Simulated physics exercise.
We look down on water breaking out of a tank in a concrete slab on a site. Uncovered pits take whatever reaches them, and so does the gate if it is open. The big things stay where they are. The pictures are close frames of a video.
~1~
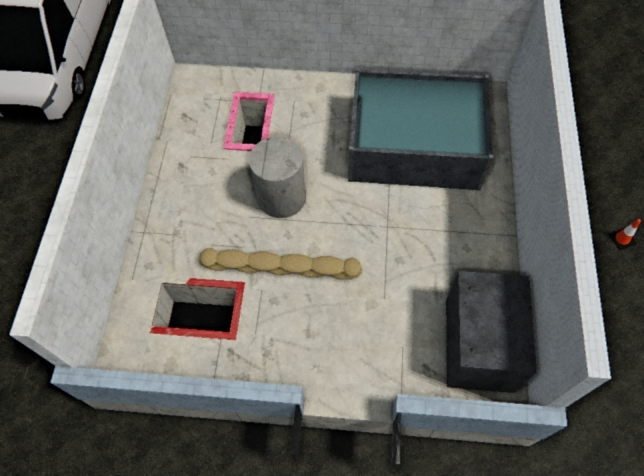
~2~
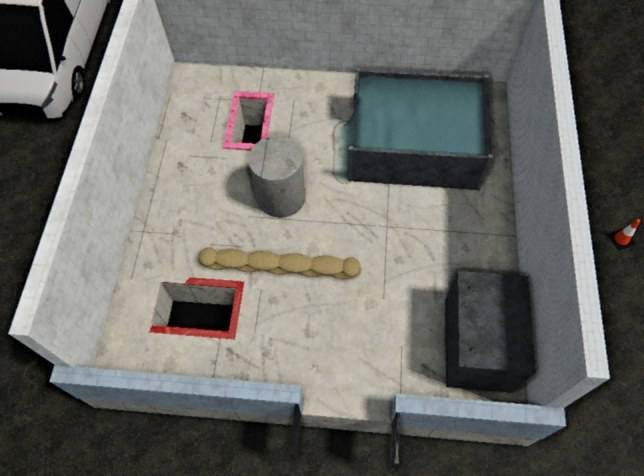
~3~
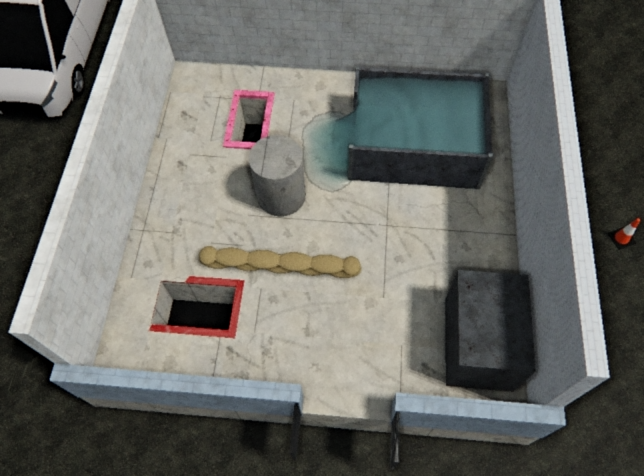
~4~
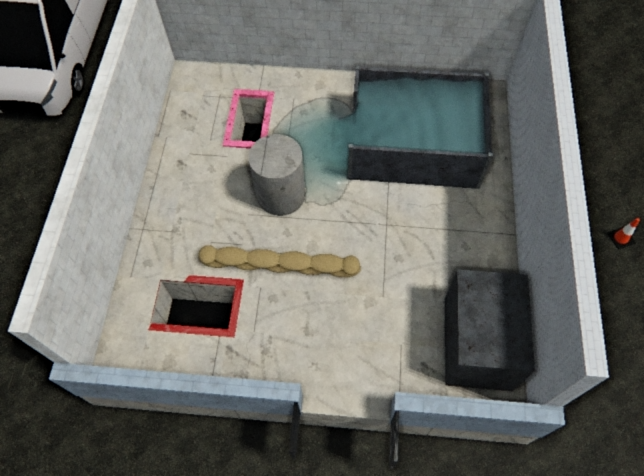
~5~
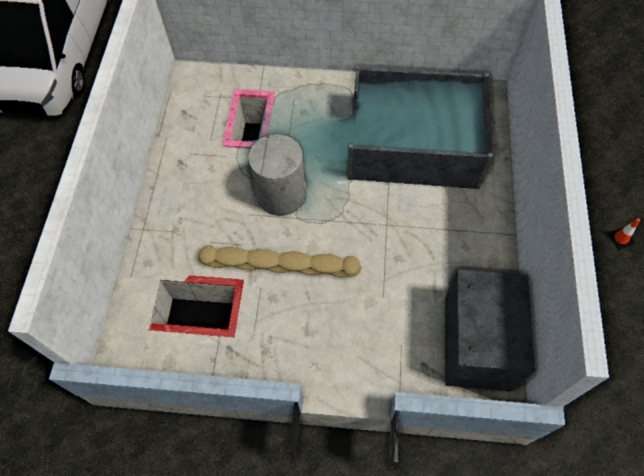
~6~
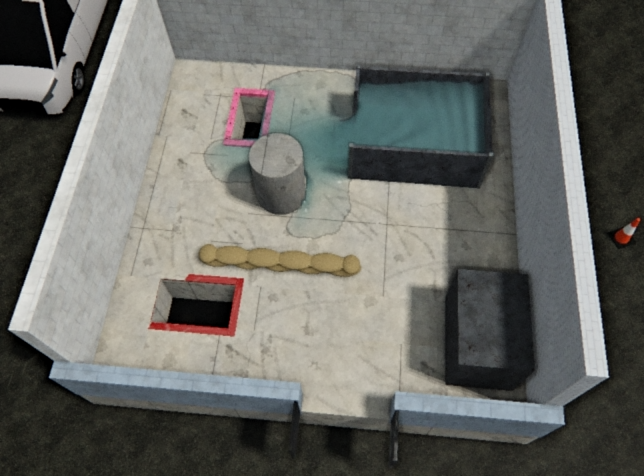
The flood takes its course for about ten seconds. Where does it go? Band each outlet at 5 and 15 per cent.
In the end: The gate takes under 5 %; the pink pit takes over 15 %; the red pit takes between 5 and 15 %.
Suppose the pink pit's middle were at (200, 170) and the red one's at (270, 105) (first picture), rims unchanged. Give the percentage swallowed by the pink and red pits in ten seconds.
Parts in a hundred: Pink 25, red 30.
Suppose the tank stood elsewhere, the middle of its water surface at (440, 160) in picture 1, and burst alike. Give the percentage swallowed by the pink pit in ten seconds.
Per cent: Pink 20.
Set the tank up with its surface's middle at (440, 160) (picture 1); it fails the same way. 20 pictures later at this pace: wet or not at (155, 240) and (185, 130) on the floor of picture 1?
In that order: Flooded, covered.
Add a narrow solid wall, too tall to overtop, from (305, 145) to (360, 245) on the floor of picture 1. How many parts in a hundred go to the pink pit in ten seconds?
Per cent: Pink 20.
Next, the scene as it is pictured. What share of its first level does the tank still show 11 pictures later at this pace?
About 46 per cent.
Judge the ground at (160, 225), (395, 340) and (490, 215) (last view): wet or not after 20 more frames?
As listed: Covered, free of water, under water.
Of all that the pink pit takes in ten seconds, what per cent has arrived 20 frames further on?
Roughly 65 per cent.
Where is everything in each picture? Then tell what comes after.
The water tank at (421, 115) is whole and still, in the first frame.
Water pours out at (354, 143) and has run to (347, 182), in the second frame.
The front is at (309, 129), out from the gap at (354, 143), in the third frame.
The front is at a hidden place, out from the gap at (354, 143), in the fourth frame.
Water pours out at (354, 143) and has run to (242, 161), in the fifth frame.
Water pours out at (354, 142) and has run to (209, 158), in the sixth frame.
A moment on, water covers 25 % of the floor; the gate 0 %, the pink pit 7 %, the red pit 0 %.
Next, water covers 40 % of the floor; the gate 0 %, the pink pit 16 %, the red pit 0 %.
Then, water covers 60 % of the floor; the gate 0 %, the pink pit 25 %, the red pit 1 %.
Later, water covers 80 % of the floor; the gate 0 %, the pink pit 33 %, the red pit 5 %.
In the end, water covers 90 % of the floor; the gate 0 %, the pink pit 37 %, the red pit 10 %.
